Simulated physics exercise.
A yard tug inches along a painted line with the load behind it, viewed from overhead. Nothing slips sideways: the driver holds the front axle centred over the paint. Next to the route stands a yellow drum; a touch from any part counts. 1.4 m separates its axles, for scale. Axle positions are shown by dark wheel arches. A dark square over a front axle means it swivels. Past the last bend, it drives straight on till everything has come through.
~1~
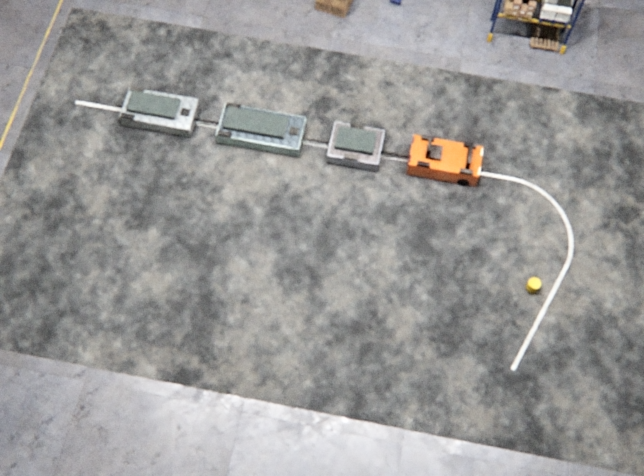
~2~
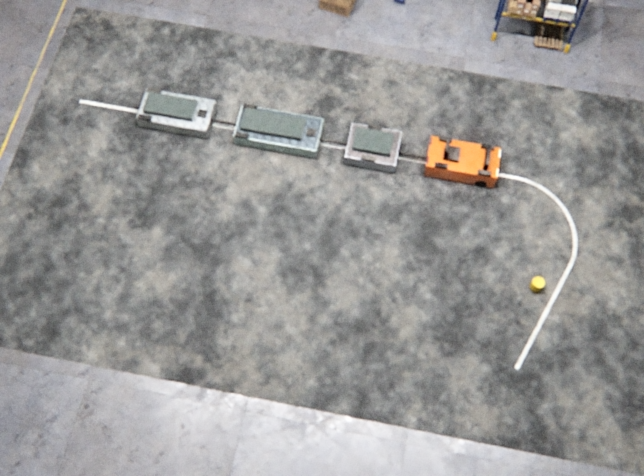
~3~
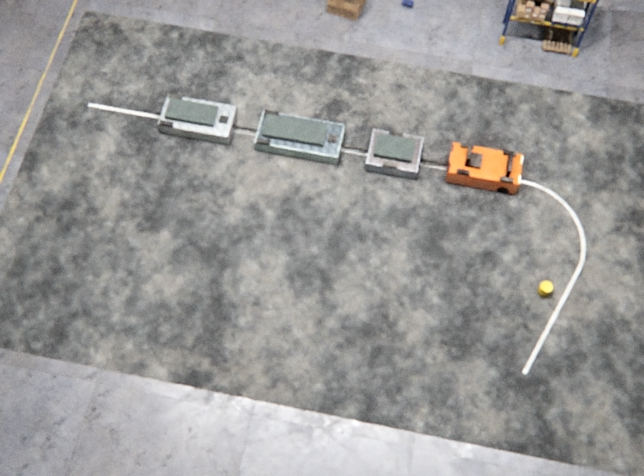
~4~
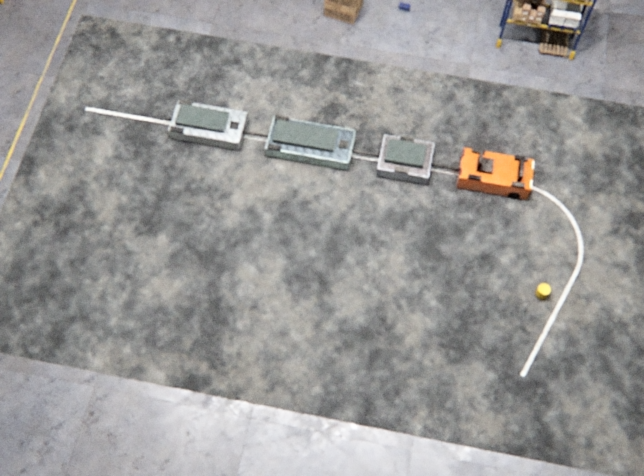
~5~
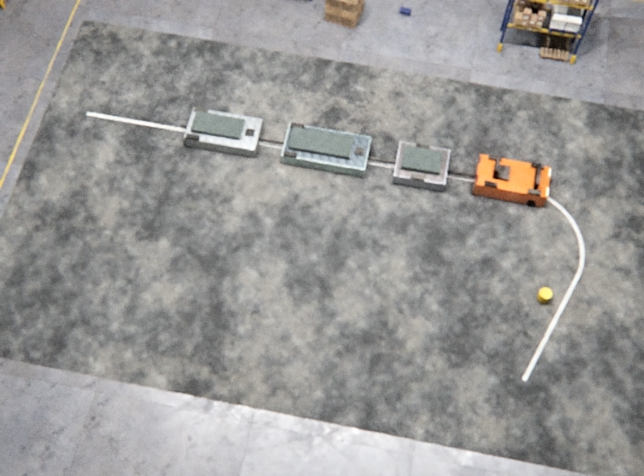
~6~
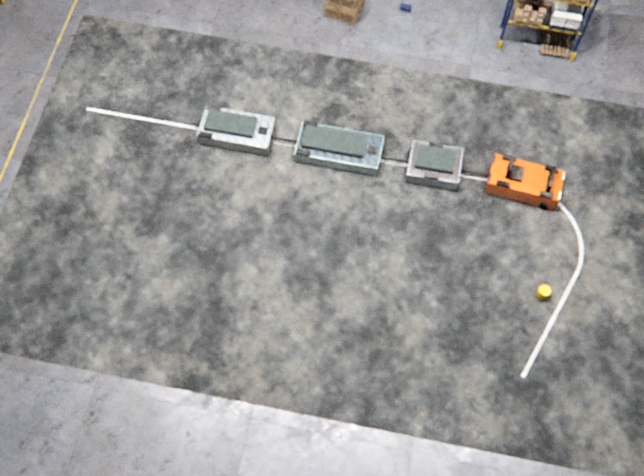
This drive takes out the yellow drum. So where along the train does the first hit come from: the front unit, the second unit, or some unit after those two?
The puller itself.
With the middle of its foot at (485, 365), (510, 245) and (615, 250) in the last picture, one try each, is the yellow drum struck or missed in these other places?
In the first spot it is contacted, in the second contacted, and in the third left alone.
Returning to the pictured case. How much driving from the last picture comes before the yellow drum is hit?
Contact happens once about 4.0 m more has been driven.
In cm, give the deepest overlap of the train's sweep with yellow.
The figure for yellow is 85.
4.3 m further on, the last axle is at (312, 139) of the last picture, on the line; the yard tug has hit yellow.
8.0 m further on, the last axle is at (393, 152) of the last picture, 5 cm off the line.
11.9 m further on, the last axle is at (475, 182) of the last picture, 55 cm off the line.
15.9 m further on, the last axle is at (521, 269) of the last picture, 160 cm off the line.
19.9 m further on, the last axle is at (504, 384) of the last picture, 45 cm off the line; 1 of 1 struck in all.
